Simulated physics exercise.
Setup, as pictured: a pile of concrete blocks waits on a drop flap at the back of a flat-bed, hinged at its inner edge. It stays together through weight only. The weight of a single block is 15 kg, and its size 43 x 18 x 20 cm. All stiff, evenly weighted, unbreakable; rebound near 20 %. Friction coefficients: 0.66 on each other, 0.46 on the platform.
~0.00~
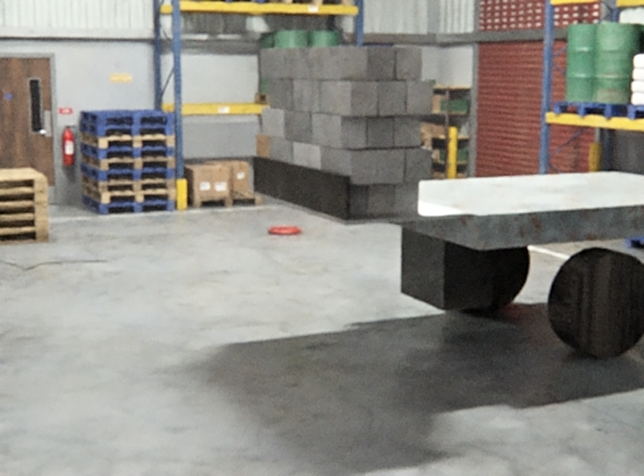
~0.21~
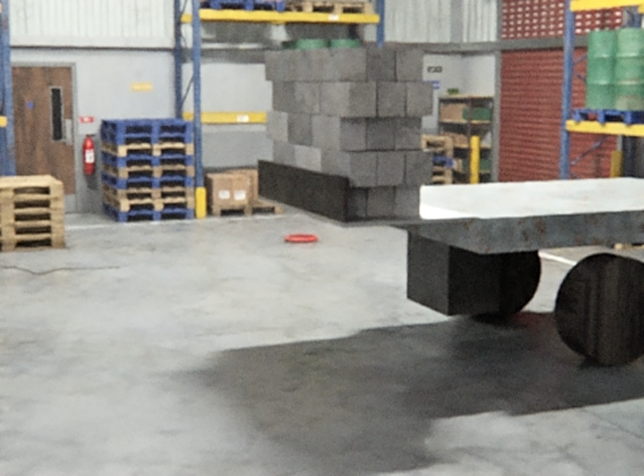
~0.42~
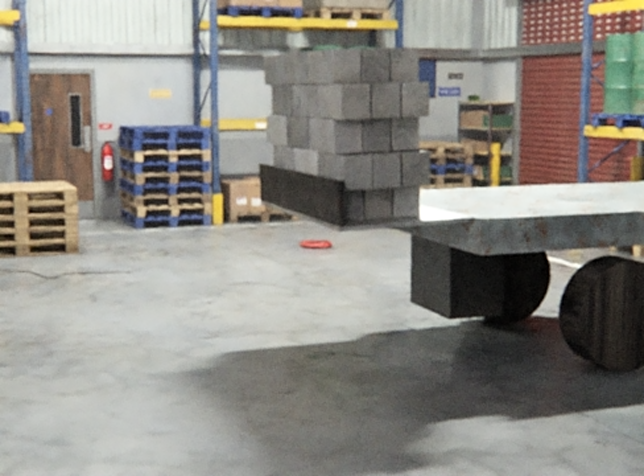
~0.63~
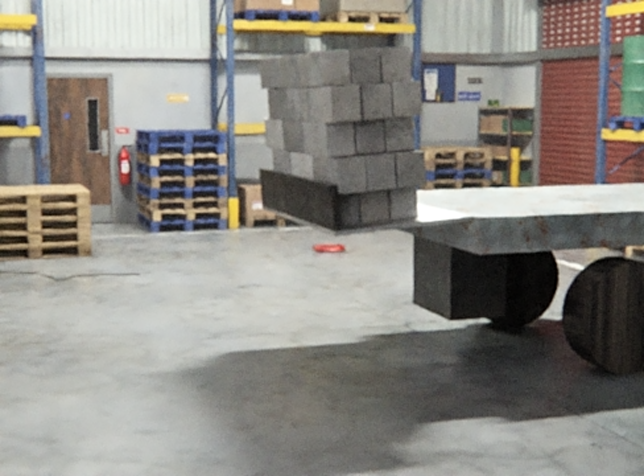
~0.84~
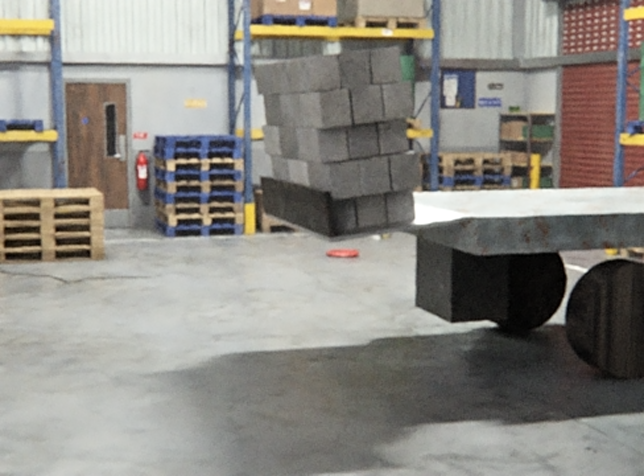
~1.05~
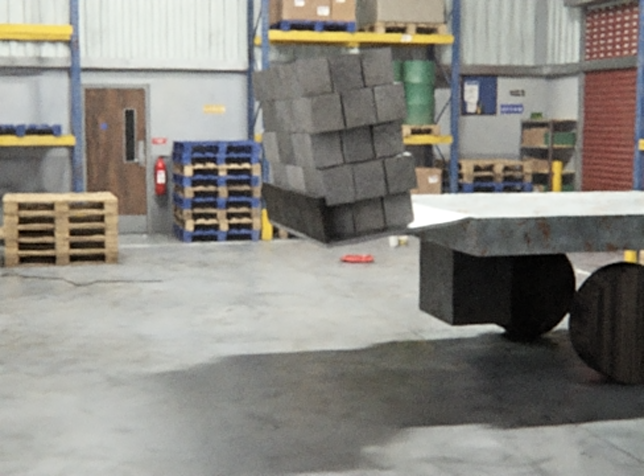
A dark flap stacked with grey concrete blocks, at the back of a flat-bed in a warehouse, starts level and then tilts slightly downward, the pile leaning with it while the blocks keep their places on the flap.
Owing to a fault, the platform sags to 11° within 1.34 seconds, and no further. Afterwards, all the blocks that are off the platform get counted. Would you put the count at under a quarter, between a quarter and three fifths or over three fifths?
I would put it at from a quarter to three fifths of them.
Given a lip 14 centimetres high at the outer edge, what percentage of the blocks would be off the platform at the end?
You'd get 70 in a hundred.
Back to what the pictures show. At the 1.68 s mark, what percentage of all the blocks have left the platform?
By then, 5 per cent.
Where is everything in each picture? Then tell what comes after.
In the first picture (pixels give the middle of a visible side; the camera moves round a little; leans and shifts are taken against what carries them), platform's outer corner (348, 223) slope 0°; none has stirred.
In the second picture, platform's outer corner (346, 226) slope 0°.
In the third picture, platform's outer corner (342, 229) slope 1°.
In the fourth picture, platform's outer corner (337, 234) slope 4°.
In the fifth picture, platform's outer corner (332, 240) slope 7°.
In the sixth picture, platform's outer corner (328, 247) slope 9°; none has stirred.
After 1.68 s, slope 11°; 3 of the 45 blocks off the platform.
After 2.14 s, slope 11°; 16 of the 45 blocks off the platform.
After 2.58 s, slope 11°; 18 of the 45 blocks off the platform.
In the end (3.5 s), slope 11°; 19 of the 45 blocks off the platform. That is 42 per cent.
